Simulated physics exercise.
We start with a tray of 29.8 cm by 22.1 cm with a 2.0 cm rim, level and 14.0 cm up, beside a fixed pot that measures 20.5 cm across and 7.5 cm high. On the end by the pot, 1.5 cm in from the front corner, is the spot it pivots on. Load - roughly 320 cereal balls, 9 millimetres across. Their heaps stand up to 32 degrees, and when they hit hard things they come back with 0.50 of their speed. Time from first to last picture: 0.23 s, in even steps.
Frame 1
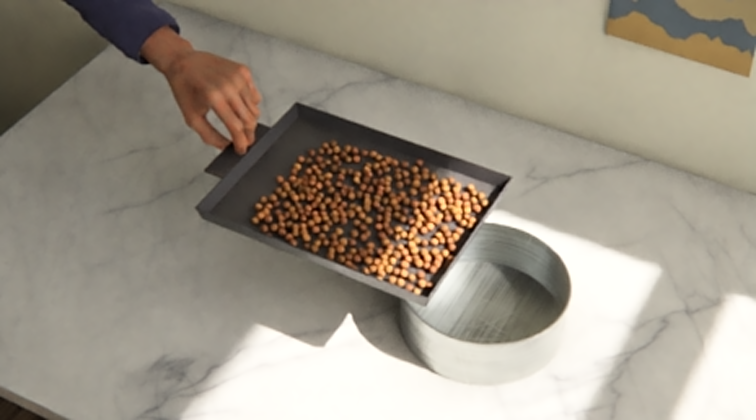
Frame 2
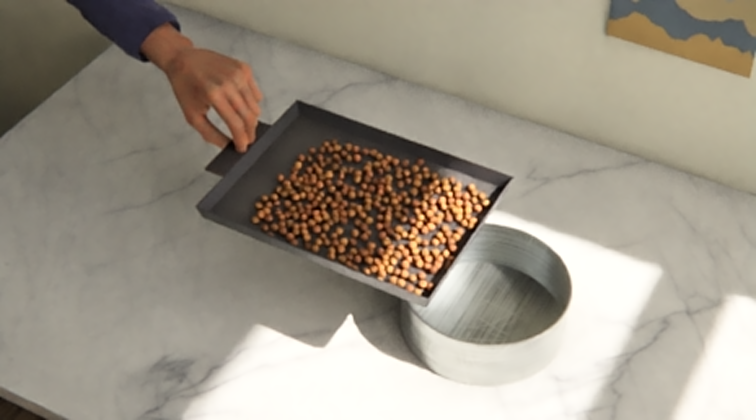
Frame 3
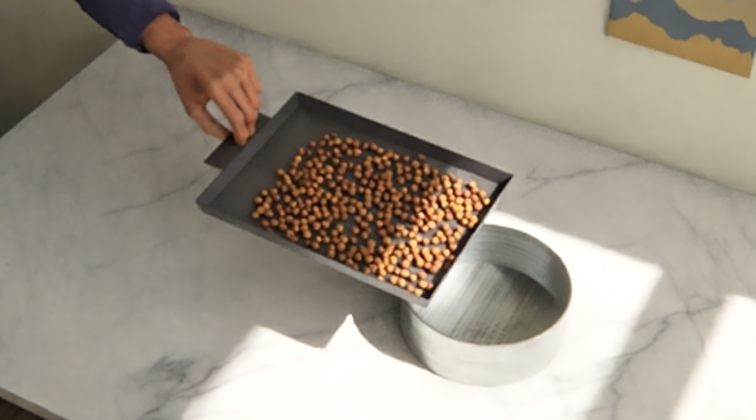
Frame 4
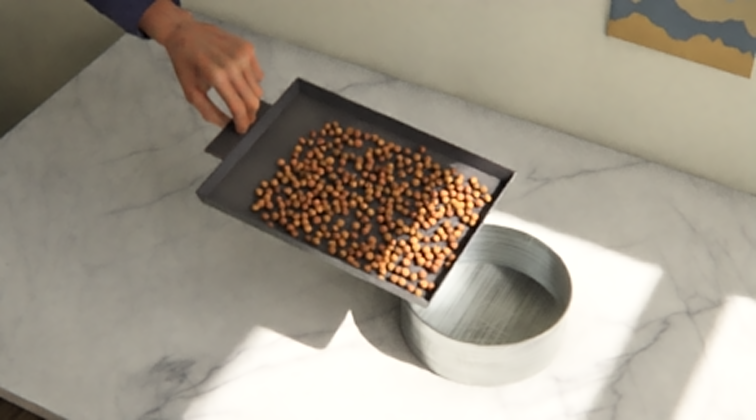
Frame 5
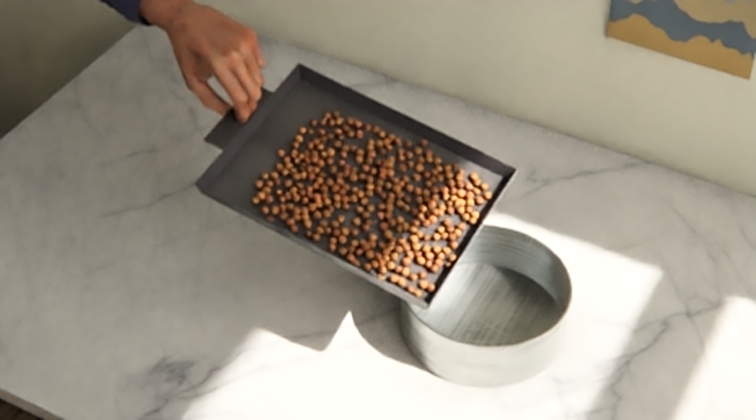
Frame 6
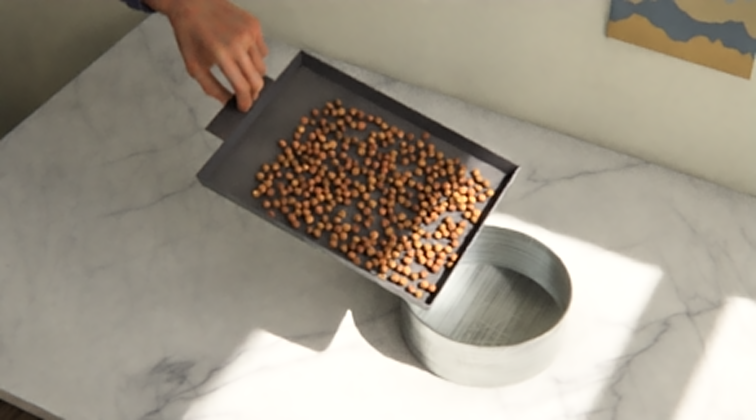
A hand in a purple sleeve held a dark tray of small round brown pieces above a marble counter, then slowly raised its left end, leaving the other end beside a round gray pot.
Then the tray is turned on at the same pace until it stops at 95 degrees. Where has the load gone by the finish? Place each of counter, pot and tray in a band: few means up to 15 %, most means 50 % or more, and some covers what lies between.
Counter: Most; pot: Few; tray: Few.
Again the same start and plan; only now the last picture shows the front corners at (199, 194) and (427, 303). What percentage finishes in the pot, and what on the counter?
Final per cent - pot 0, counter 100.
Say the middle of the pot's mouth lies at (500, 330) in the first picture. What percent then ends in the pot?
The share would be some 75 per cent.
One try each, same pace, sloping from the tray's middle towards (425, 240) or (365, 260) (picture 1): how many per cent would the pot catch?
Estimate: Some 55 % and some 0 % respectively.
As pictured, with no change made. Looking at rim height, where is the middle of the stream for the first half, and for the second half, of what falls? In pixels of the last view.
(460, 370) first, (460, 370) later, roughly.
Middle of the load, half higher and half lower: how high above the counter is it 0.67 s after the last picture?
I'd put it near 24 cm.
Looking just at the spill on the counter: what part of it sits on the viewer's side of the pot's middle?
Share: Some 100 %.
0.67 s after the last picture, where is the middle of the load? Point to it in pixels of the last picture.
Load centre: About (438, 238) px.
Then, 0.40 s after the last picture, tilt 54 degrees; the tray holds 100 %, the pot 0 %.
Then, 0.67 s after the last picture, tilt 79 degrees; the tray holds 95 %, the pot 0 %.
Then, 1.05 s after the last picture, tilt 95 degrees; the tray holds 10 %, the pot 0 %.
In the end, counter 95 %, pot 5 %, tray 0 %.
